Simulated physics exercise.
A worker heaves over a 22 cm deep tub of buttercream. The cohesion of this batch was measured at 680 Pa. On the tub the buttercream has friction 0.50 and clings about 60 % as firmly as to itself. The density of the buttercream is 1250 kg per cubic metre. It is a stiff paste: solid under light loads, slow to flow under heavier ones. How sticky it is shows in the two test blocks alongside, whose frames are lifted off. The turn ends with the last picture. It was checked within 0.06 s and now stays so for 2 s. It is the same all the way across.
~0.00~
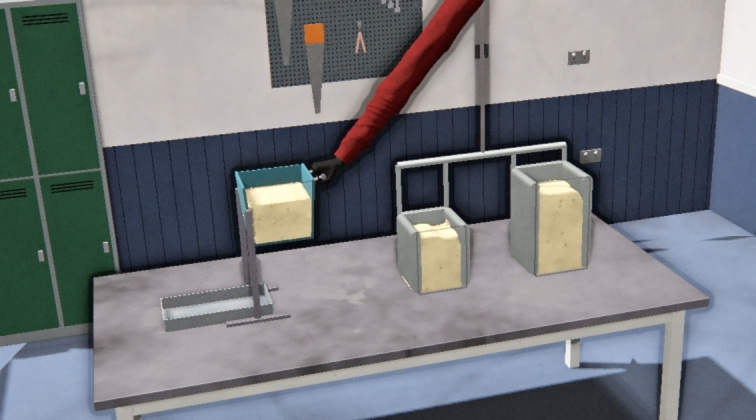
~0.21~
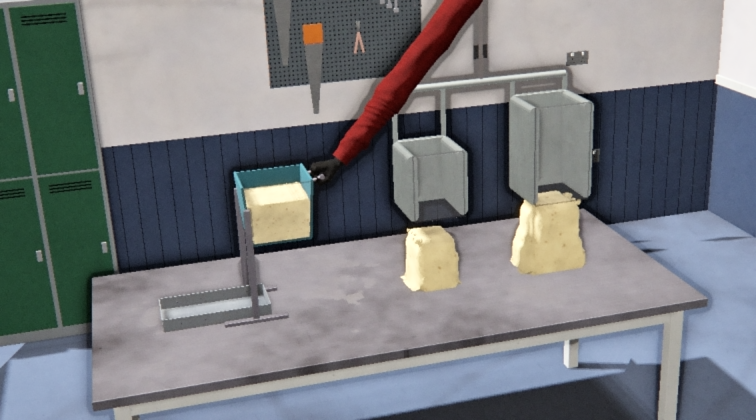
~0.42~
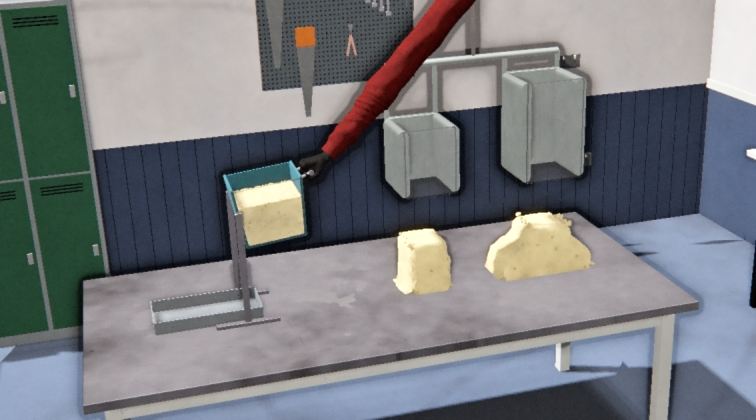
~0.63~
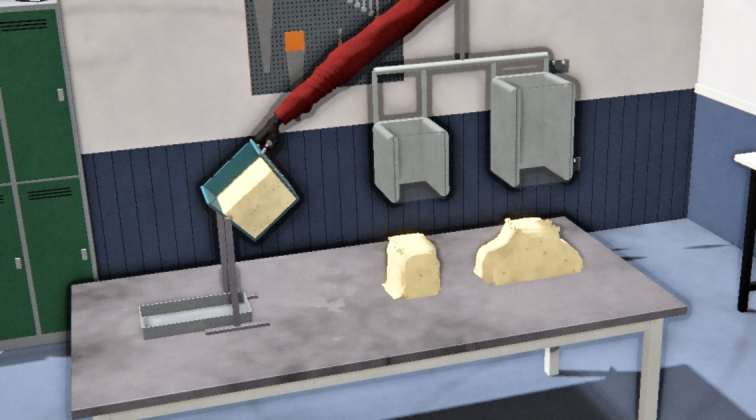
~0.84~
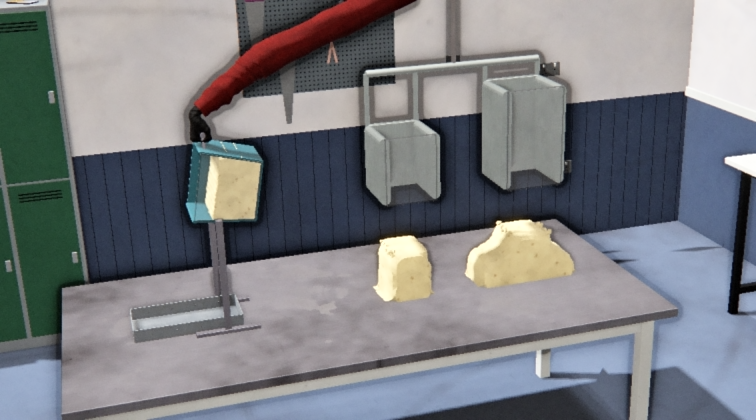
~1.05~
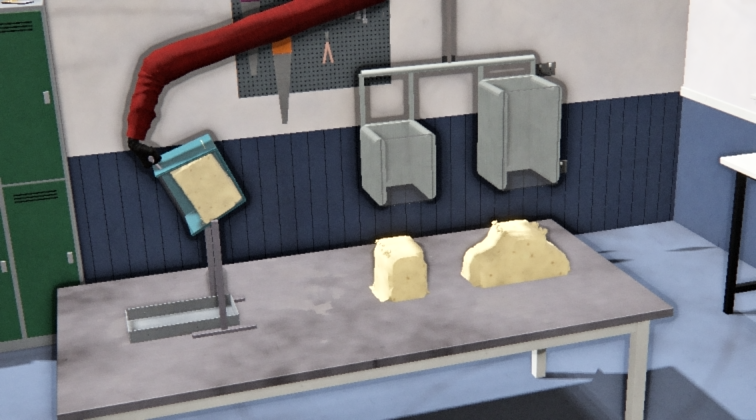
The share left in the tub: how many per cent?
Expect roughly 0 %.
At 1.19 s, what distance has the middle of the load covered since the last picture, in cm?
Roughly 9 cm.
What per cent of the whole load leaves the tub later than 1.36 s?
Some 1 per cent.
By 1.19 s, the tub is at 114 degrees and holds 79 %.
By 1.36 s, the tub is at 114 degrees and holds 1 %.
By 1.53 s, the tub is at 114 degrees and holds 0 %.
By 1.70 s, the tub is at 114 degrees and holds 0 %.
By 3.05 s, at the end, the tub is at 114 degrees and holds 0 %.
